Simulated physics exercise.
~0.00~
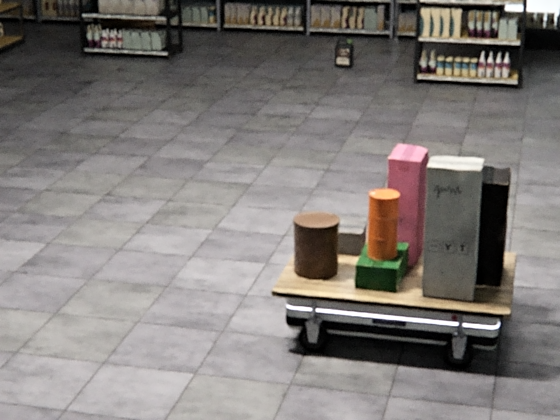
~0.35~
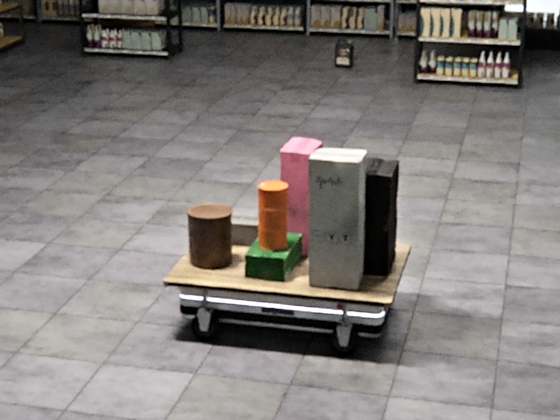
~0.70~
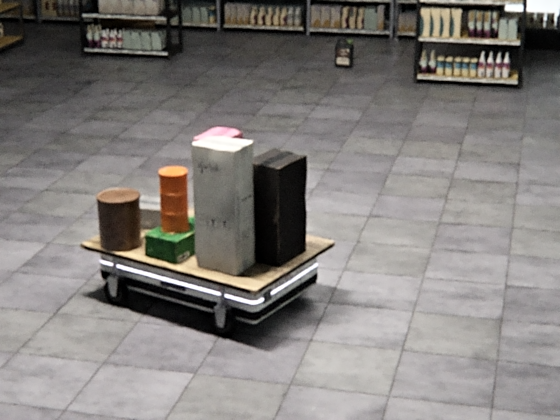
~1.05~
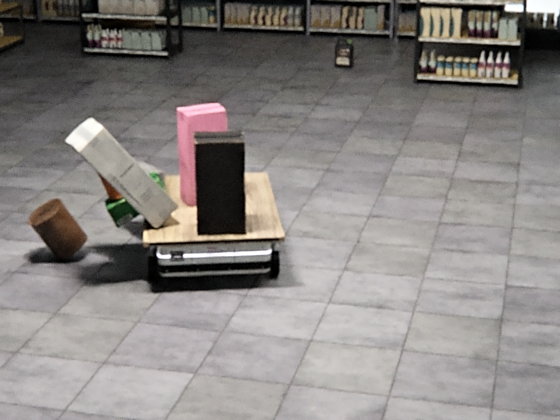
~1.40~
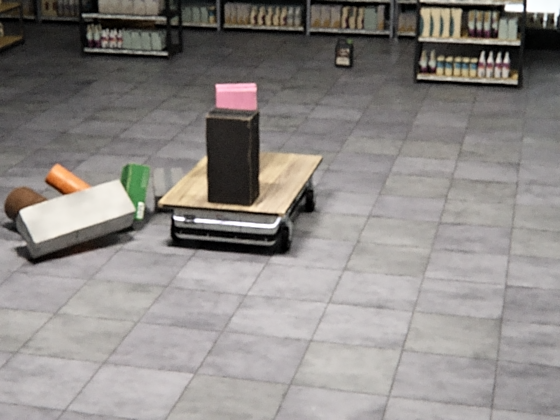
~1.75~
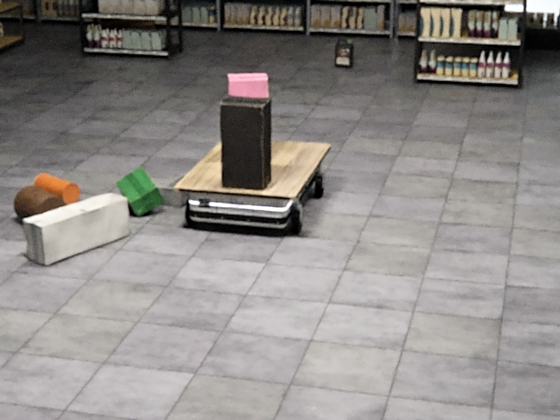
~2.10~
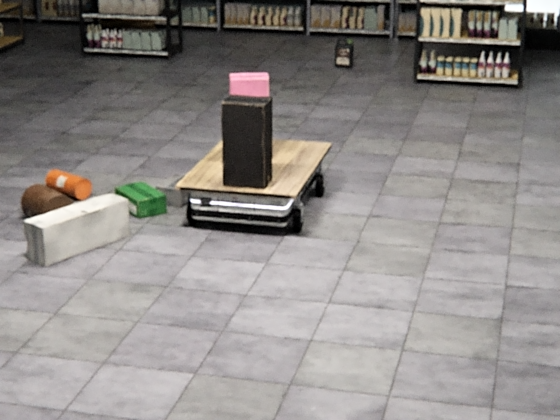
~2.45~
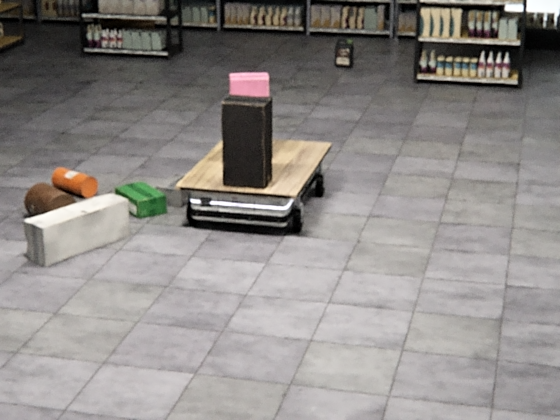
A cart loaded with boxes and cylinders rolled left across a tiled floor and swung around, spilling the brown pail, white box, orange canister and green parcel off its left side, then stopped with the black and pink boxes still standing on it.
